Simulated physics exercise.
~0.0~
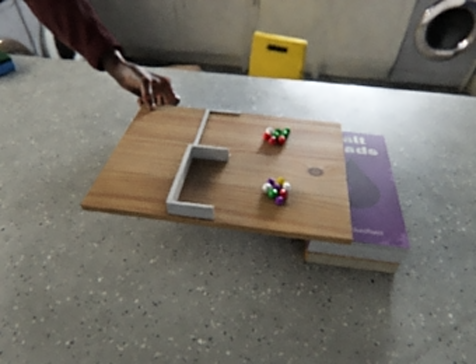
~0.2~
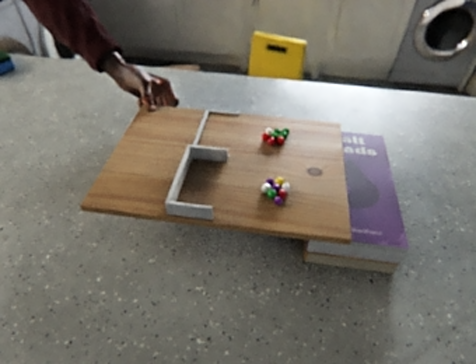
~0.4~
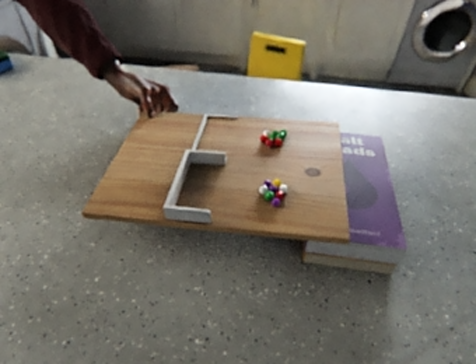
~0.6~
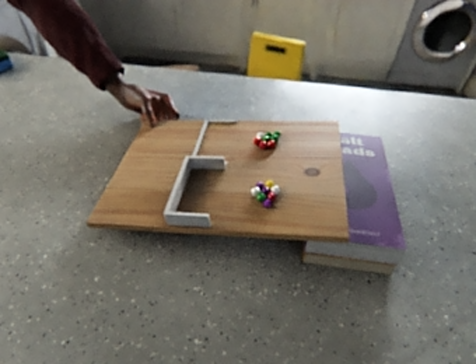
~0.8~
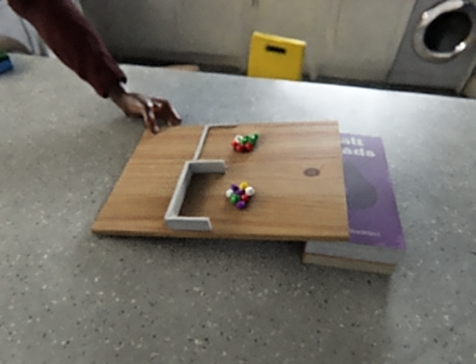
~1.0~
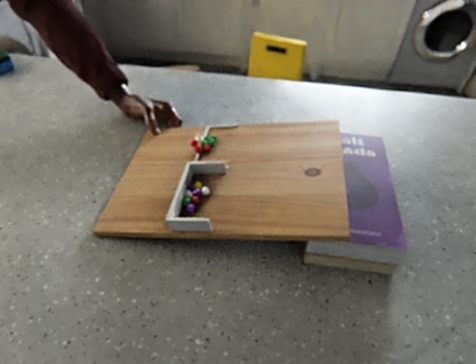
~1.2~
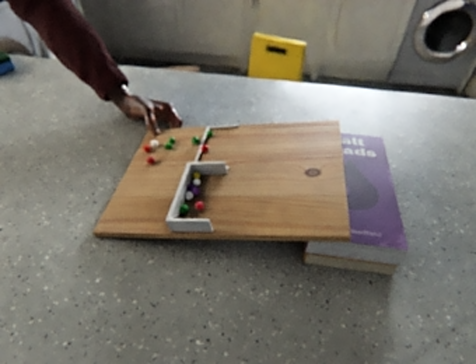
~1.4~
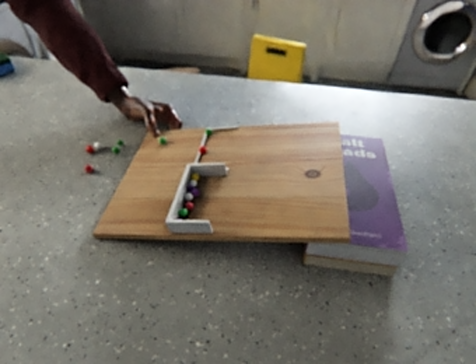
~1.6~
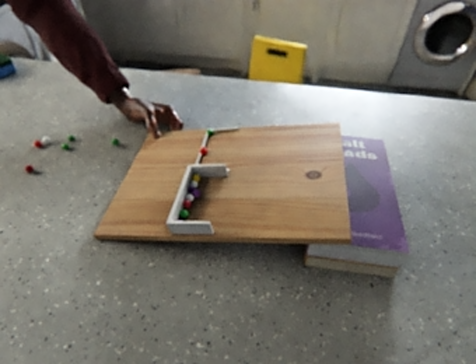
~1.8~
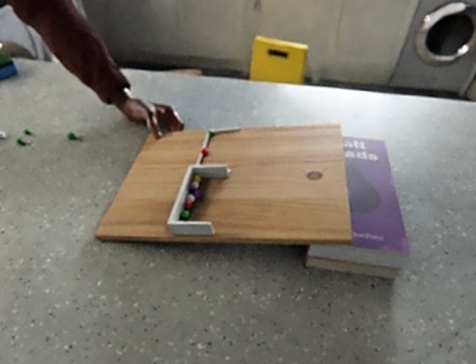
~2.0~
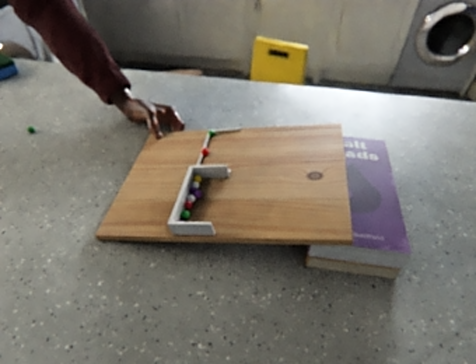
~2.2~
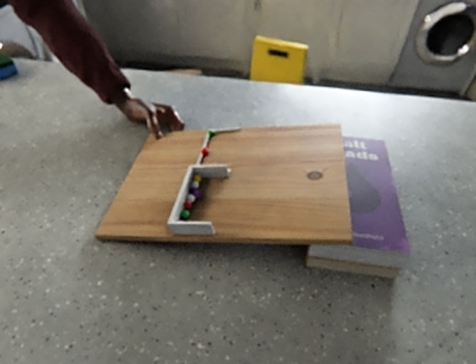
Two small clusters of colourful beads rest on a tilted wooden board, seen from above on a speckled grey counter, with a purple book under its right end and a yellow object behind. A hand at the upper left holds the board, which has pale barriers across its middle. As the left end lowers slightly, both clusters slide left. The nearer one runs into the bracket-shaped barrier and stays bunched there. The farther one reaches the straighter strip, and most of its beads scatter past, rolling off the board and away leftward across the counter, while a red and a green bead remain by the strip.
